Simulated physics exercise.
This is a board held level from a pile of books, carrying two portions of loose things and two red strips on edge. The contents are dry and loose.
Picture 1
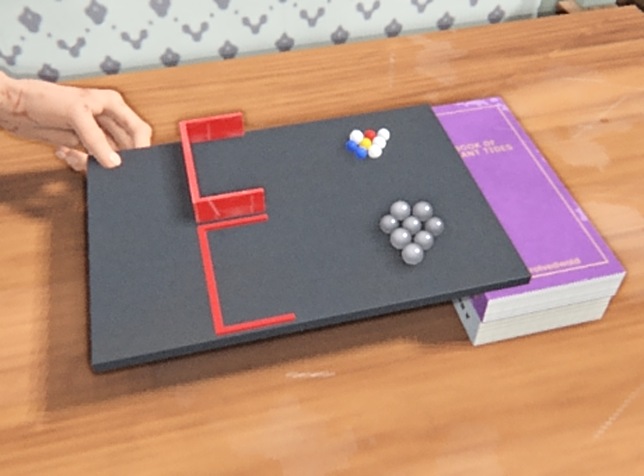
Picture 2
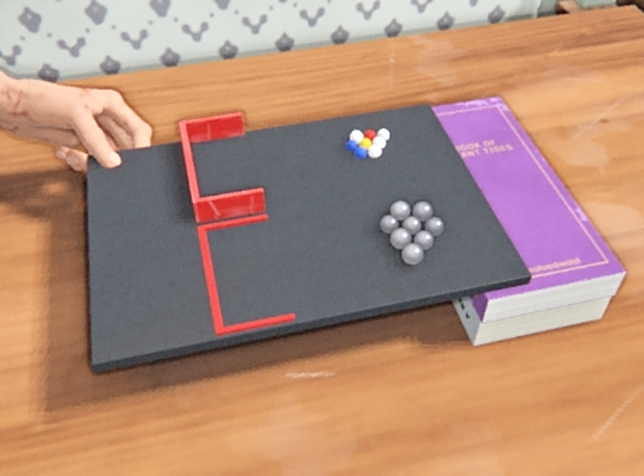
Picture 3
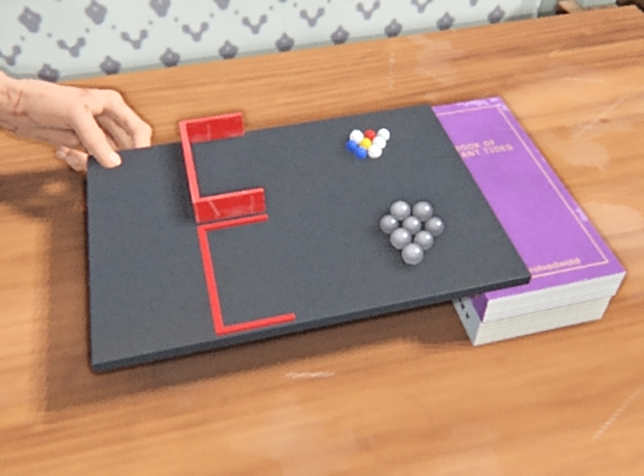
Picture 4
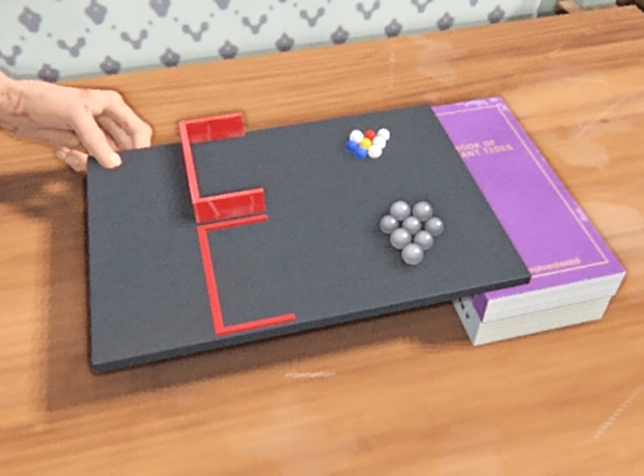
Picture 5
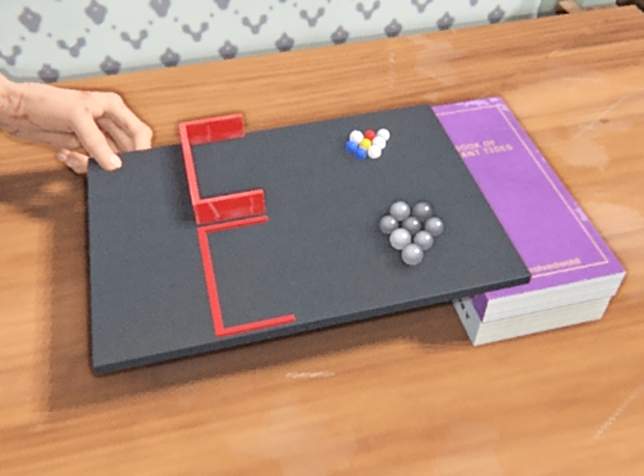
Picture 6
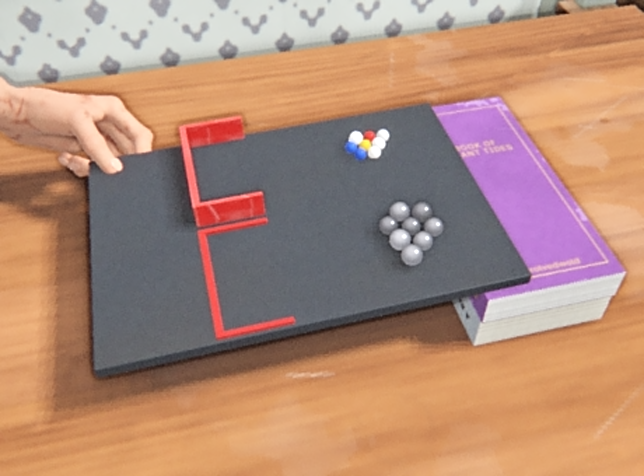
A hand held one end of a dark board resting on a purple book, with grey balls, small colourful beads and two red strips on top; the held end dipped very slightly, and nothing else moved.
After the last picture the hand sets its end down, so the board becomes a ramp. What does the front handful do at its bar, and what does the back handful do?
In the end the front handful carries on beyond the bar, and the back handful ends against the bar.
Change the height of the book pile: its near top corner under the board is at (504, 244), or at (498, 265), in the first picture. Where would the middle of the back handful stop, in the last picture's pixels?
At about (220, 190), and at (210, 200).
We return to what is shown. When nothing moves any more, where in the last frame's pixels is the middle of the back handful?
Near (208, 208).
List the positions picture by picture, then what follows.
In the first frame, held end of the board at (106, 356), level; book pile at (491, 196), about a quarter as high as the board is long; front handful at (412, 225), a few steel balls; back handful at (365, 145), a few round plastic beads; front bar at (210, 277), much lower than a piece; back bar at (190, 170), taller than the pieces.
In the second frame, held end of the board at (106, 356), level; back handful at (365, 145).
In the third frame, held end of the board at (106, 356), level; front handful at (412, 225).
In the fourth frame, held end of the board at (106, 356), level; back handful at (365, 145).
In the fifth frame, held end of the board at (107, 358), level; front handful at (412, 226).
In the sixth frame, held end of the board at (108, 361), down by 1°; book pile at (491, 196); front handful at (411, 226), not moving; back handful at (365, 146), not moving; front bar at (210, 281); back bar at (191, 174).
Then, 0.24 s past the last view, board sloping at 6°; front handful where it was; back handful where it was.
Then, 0.55 s past the last view, board sloping at 11°; front handful on its way down; back handful on its way down.
Then, 0.88 s past the last view, board resting at 13°; front handful most past its bar; back handful has reached its bar.
Finally, board resting at 13°; front handful most past its bar; back handful gathered behind its bar.
